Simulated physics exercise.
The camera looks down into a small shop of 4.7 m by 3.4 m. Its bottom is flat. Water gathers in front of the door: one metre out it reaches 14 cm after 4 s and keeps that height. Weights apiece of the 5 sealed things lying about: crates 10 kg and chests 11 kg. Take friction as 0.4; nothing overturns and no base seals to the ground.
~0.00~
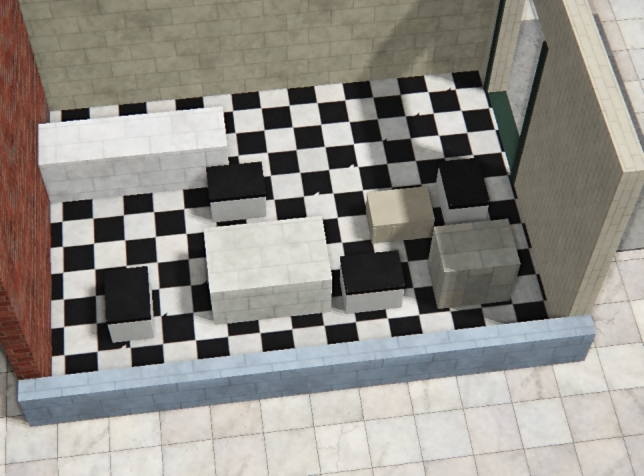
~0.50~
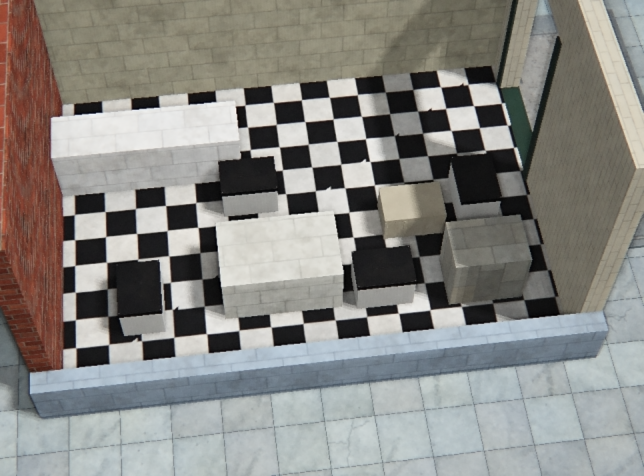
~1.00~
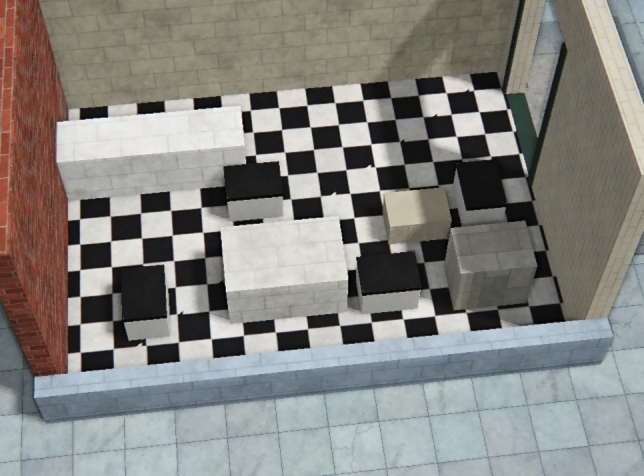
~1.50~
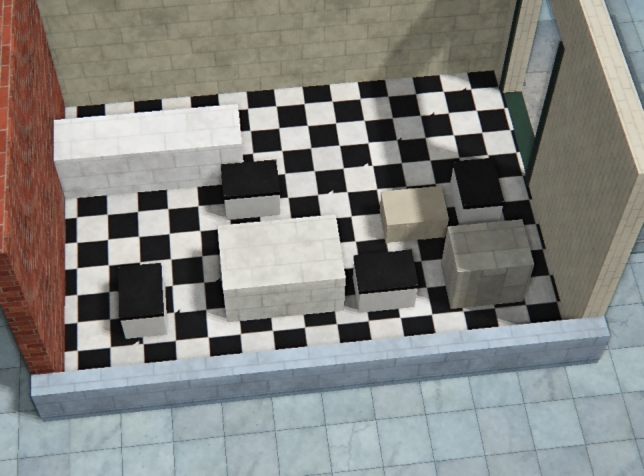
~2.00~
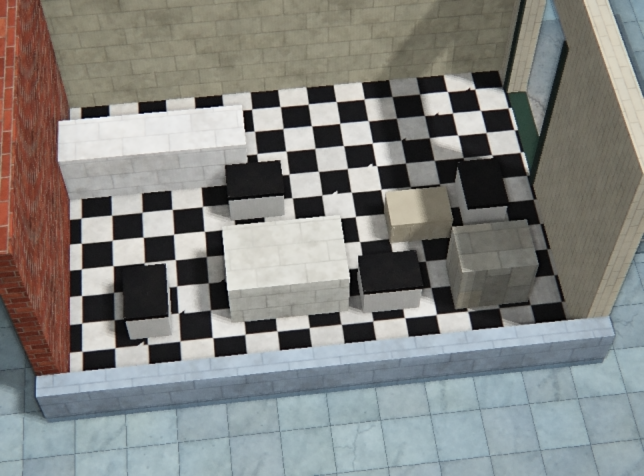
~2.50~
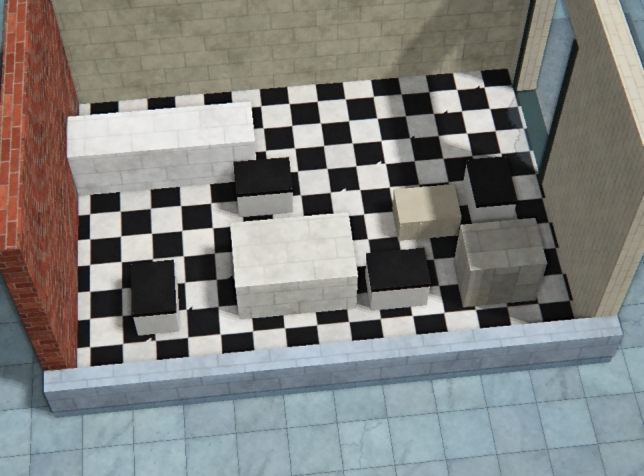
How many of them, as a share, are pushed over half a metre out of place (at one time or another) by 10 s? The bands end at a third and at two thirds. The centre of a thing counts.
That comes to less than a third.
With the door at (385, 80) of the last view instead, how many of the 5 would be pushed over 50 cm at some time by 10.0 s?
In that case 3 of them.
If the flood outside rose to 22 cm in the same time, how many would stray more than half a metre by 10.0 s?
In that case 2 of them.
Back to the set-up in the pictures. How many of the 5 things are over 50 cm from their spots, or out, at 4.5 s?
By then 0.
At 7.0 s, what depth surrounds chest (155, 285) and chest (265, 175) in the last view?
About 0 and 4 cm.
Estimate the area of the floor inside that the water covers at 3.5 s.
Some 1.0 m2.
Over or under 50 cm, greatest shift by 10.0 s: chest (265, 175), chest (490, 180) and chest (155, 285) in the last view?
In that order: Over, less, short of it.
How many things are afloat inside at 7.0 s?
At that moment 0.
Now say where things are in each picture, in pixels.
A crate at (401, 206), on the bottom; a chest at (127, 293), on the bottom; 0.0 m2 under water; 0 of 5 have shifted, in the first frame.
A crate at (412, 201), on the bottom; a chest at (139, 287), on the bottom; 0.0 m2 under water; 0 of 5 have shifted, in the second frame.
A crate at (418, 207), on the bottom; a chest at (143, 292) rests on the ground; water covers 0.0 m2; 0 of 5 have shifted, in the third frame.
A crate at (415, 205) rests on the ground; a chest at (140, 290), on the bottom; water covers 0.0 m2; 0 of 5 have shifted, in the fourth frame.
A crate at (419, 206) rests on the ground; a chest at (145, 291) rests on the ground; 0.0 m2 under water; 0 of 5 have shifted, in the fifth frame.
A crate at (427, 203) rests on the ground; a chest at (153, 287) rests on the ground; 0.1 m2 under water; 0 of 5 have shifted, in the sixth frame.
After 3.5 s 0 of 5 are over 50 cm from their spots; 0 afloat.
After 4.5 s 0 of 5 are over 50 cm from their spots; 0 afloat.
After 7.0 s 0 of 5 are over 50 cm from their spots; 0 afloat.
After 10.0 s 1 of 5 are over 50 cm from their spots, and 1 have been at some point; 0 afloat.
